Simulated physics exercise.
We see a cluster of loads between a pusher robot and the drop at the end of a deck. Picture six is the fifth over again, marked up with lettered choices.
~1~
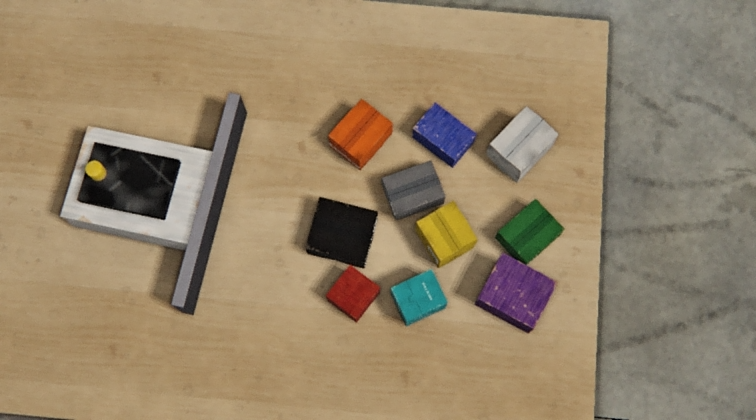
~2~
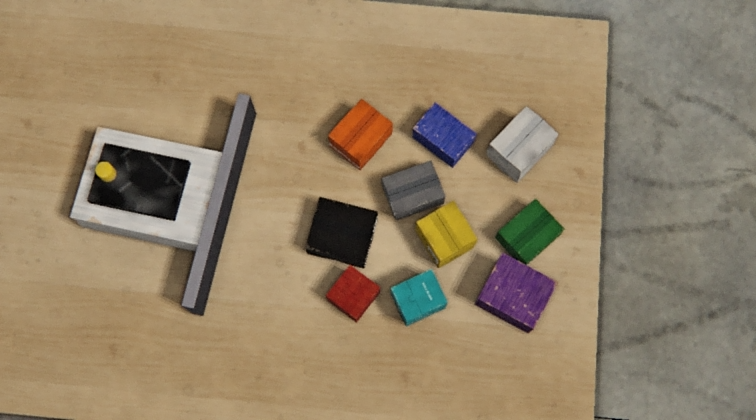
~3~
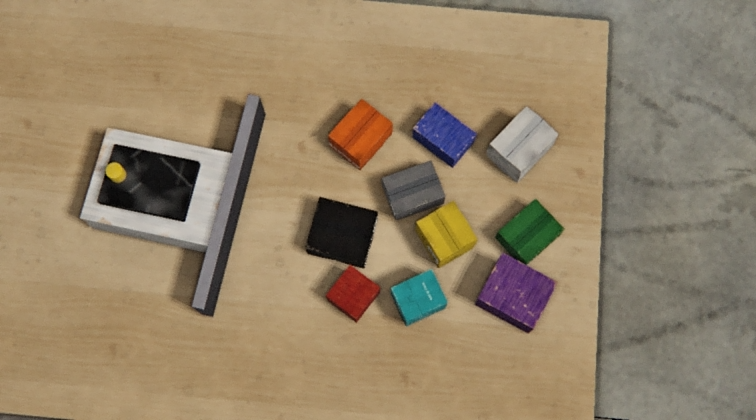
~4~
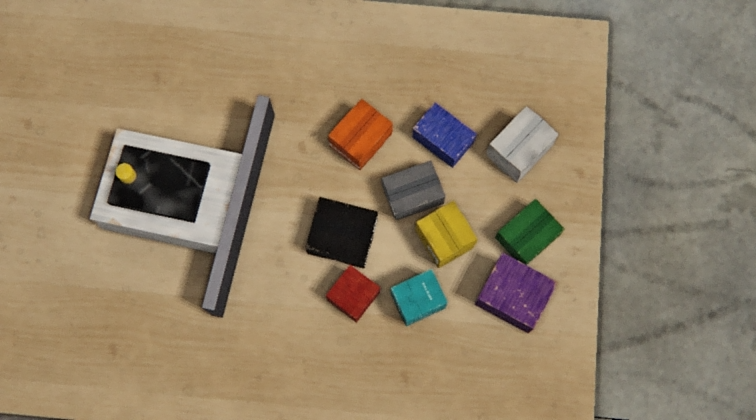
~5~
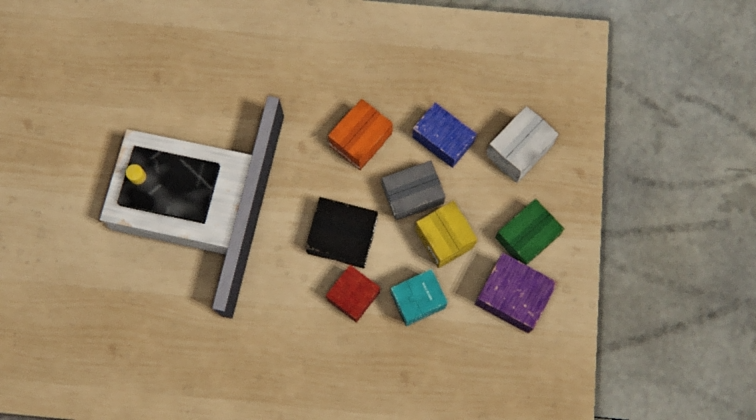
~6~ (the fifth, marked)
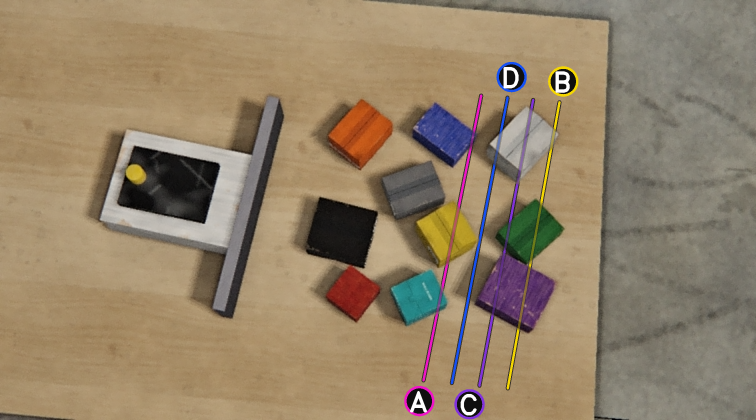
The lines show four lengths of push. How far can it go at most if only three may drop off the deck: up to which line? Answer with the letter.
The farthest such stop is C.
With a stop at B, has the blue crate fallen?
Yes.
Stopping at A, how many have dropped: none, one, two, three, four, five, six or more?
In all, none.
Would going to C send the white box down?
Yes.
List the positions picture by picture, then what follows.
The first frame shows yellow parcel (446, 235); red crate (353, 293); blue crate (444, 135).
The second frame shows robot (146, 183); turquoise box (418, 299).
The third frame shows robot (156, 184); black parcel (342, 233).
The fourth frame shows robot (166, 184); grey parcel (414, 191).
The fifth frame shows robot (176, 185); orange box (361, 135); yellow parcel (446, 235); red crate (353, 293).
On the copy, A at (454, 233); B at (535, 240); C at (507, 238); D at (481, 235).
On C. First, robot (269, 194); orange box (391, 131); grey parcel (422, 188).
Then, robot (363, 202); white box (574, 155); green box (570, 223).
Finally, robot (436, 209); white box over the edge; purple crate over the edge; three fallen.
By contrast, A is within the limit but short; B drops five; D is within the limit but short.
